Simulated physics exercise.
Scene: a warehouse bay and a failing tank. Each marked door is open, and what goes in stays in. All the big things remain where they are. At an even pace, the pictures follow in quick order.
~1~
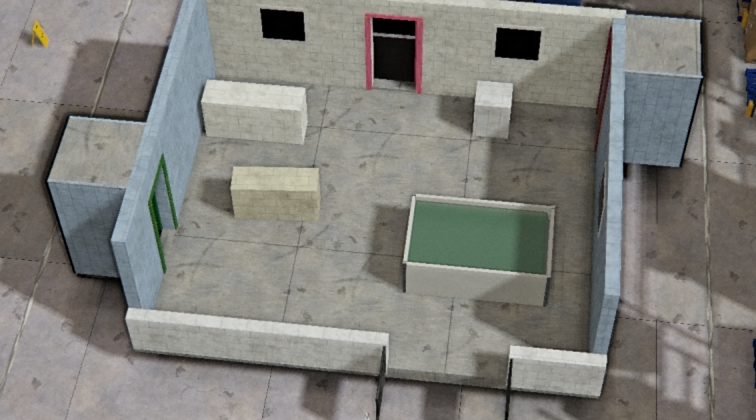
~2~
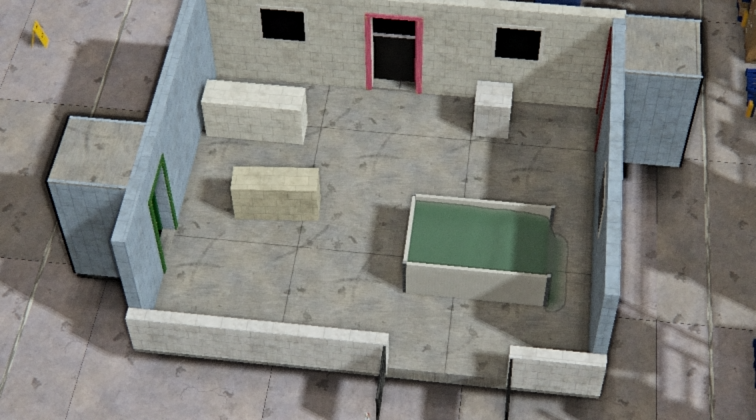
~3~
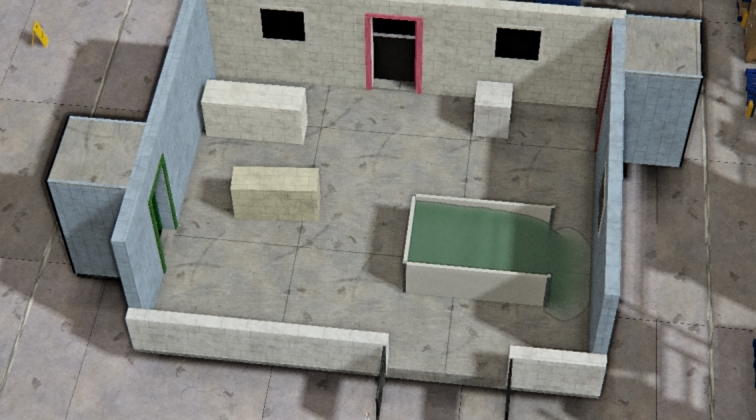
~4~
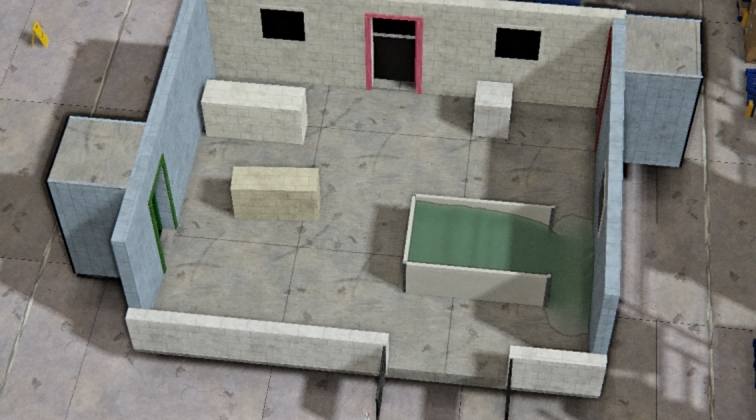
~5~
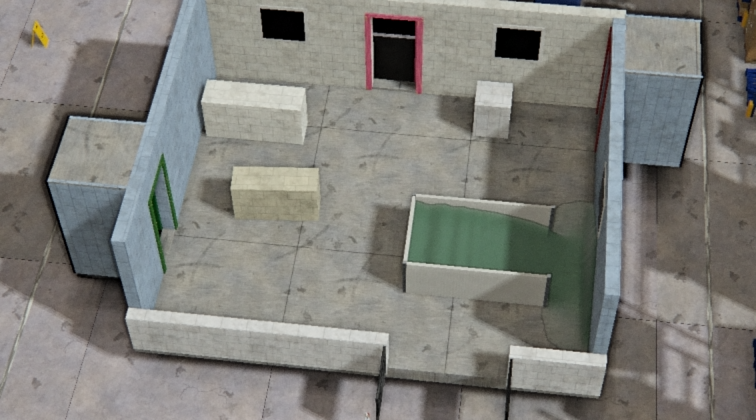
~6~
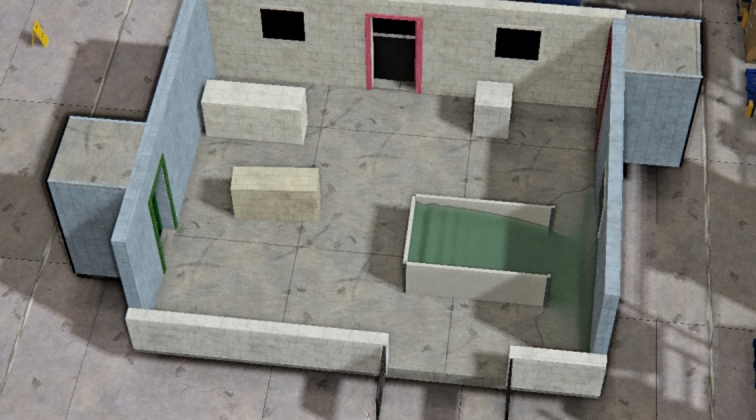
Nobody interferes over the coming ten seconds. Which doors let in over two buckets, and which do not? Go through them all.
Green door - over two buckets, red door - not over two, pink door - not over two.
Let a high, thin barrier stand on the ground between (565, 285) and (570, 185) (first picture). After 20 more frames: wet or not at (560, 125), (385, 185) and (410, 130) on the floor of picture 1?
The first is inundated, the second still bare and the third inundated.
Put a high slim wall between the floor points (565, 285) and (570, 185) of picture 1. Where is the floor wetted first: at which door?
I'd go with the red door.
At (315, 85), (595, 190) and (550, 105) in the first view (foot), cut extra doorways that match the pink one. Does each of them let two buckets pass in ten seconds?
Lab note, doors in listed order: Under the limit, over the limit, over the limit.
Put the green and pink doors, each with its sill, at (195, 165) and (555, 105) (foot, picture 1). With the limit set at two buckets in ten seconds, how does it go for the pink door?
I'd say the pink one admits more.
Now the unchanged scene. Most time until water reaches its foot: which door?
Door: The one in green.
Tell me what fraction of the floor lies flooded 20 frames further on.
That's roughly 55 per cent.
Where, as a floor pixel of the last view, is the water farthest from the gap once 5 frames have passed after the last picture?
The front's farthest point is close to (593, 109).
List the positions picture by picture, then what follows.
The first picture shows the tank at (480, 237) is whole and still.
In the second picture, water pours out at (547, 260) and has run to (548, 309).
In the third picture, the front is at (565, 316), out from the gap at (546, 262).
In the fourth picture, the front is at (588, 330), out from the gap at (546, 263).
In the fifth picture, water pours out at (546, 263) and has run to (587, 352).
In the sixth picture, water pours out at (546, 264) and has run to a hidden place.
A moment on, water covers 15 % of the floor; the green door not reached, the red door wet at the sill, nothing in, the pink door not reached.
Next, water covers 30 % of the floor; the green door not reached, the red door wet at the sill, nothing in, the pink door not reached.
Then, water covers 55 % of the floor; the green door not reached, the red door under two buckets in, the pink door wet at the sill, nothing in.
Later, water covers 90 % of the floor; the green door over two buckets in, the red door under two buckets in, the pink door wet at the sill, nothing in.
In the end, water covers 100 % of the floor; the green door over two buckets in, the red door under two buckets in, the pink door wet at the sill, nothing in.
